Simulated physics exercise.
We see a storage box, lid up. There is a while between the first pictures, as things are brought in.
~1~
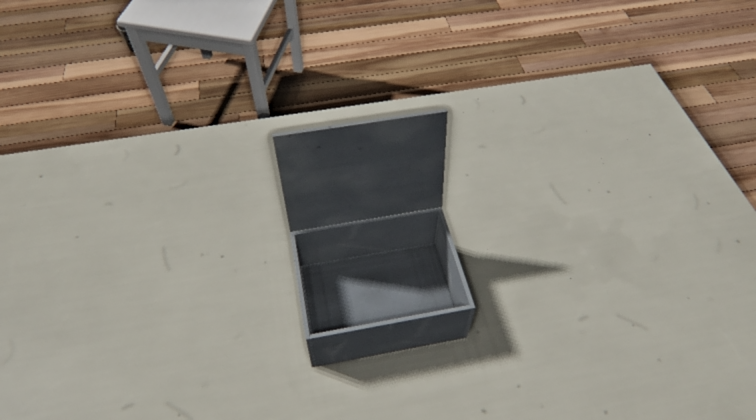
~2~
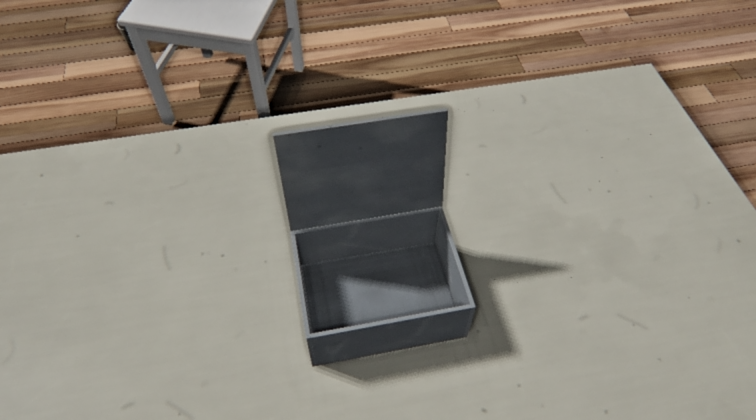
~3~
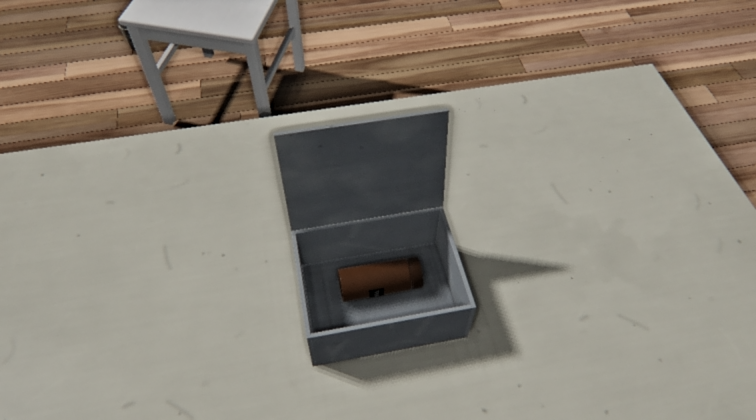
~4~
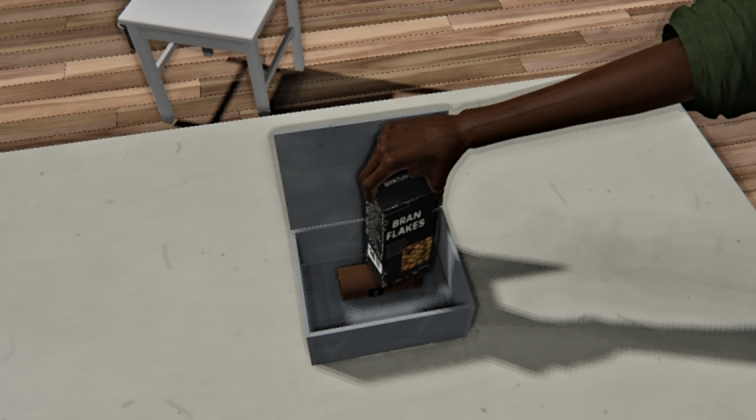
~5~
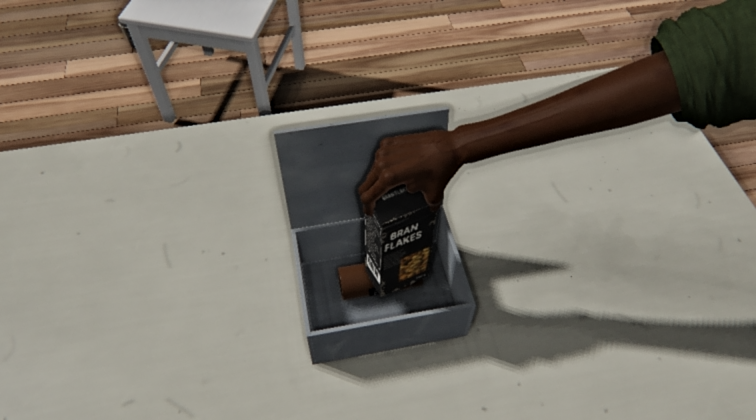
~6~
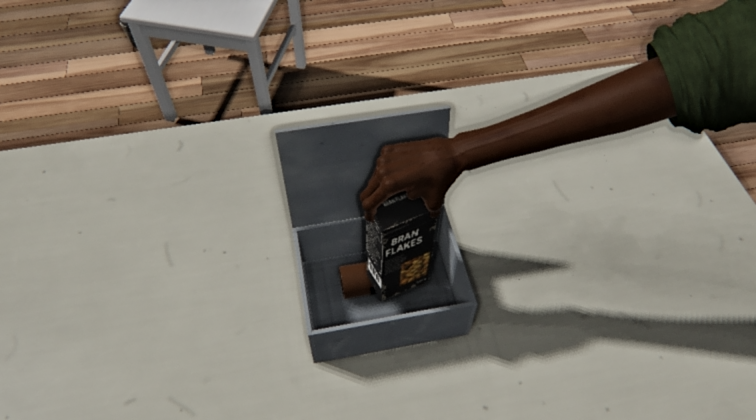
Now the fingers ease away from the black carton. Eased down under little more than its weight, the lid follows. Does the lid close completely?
No.
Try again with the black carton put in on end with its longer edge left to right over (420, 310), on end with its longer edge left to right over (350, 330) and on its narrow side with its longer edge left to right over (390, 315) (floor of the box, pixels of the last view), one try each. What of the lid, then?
The lid stays up the first time, stays up the second time and goes down the third time.
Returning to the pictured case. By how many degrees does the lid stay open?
Angle: About 20°.
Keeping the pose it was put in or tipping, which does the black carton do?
The black carton ends up leaning.
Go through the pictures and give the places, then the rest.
The last thing is not in view yet, in the first picture.
The last thing is not in view yet, in the second picture.
The last thing is not in view yet; brown shaker (380, 279), in the third picture.
On its way; black carton (401, 227); brown shaker (380, 278), in the fourth picture.
On its way; black carton (399, 239), in the fifth picture.
Put in, still held; black carton (399, 244), in the sixth picture.
Then, 1.10 s later than the last frame, lid starting down; black carton tilted by 51° near (410, 285); brown shaker moved about its own width.
Then, 1.80 s later than the last frame, lid 40° above the rim; black carton tilted by 51° near (411, 285); brown shaker moved about its own width.
When it is over, lid 20° above the rim; lying over in the box, black carton; moved from the start, brown shaker. End places, in pixels of the last picture, black carton near (410, 283).
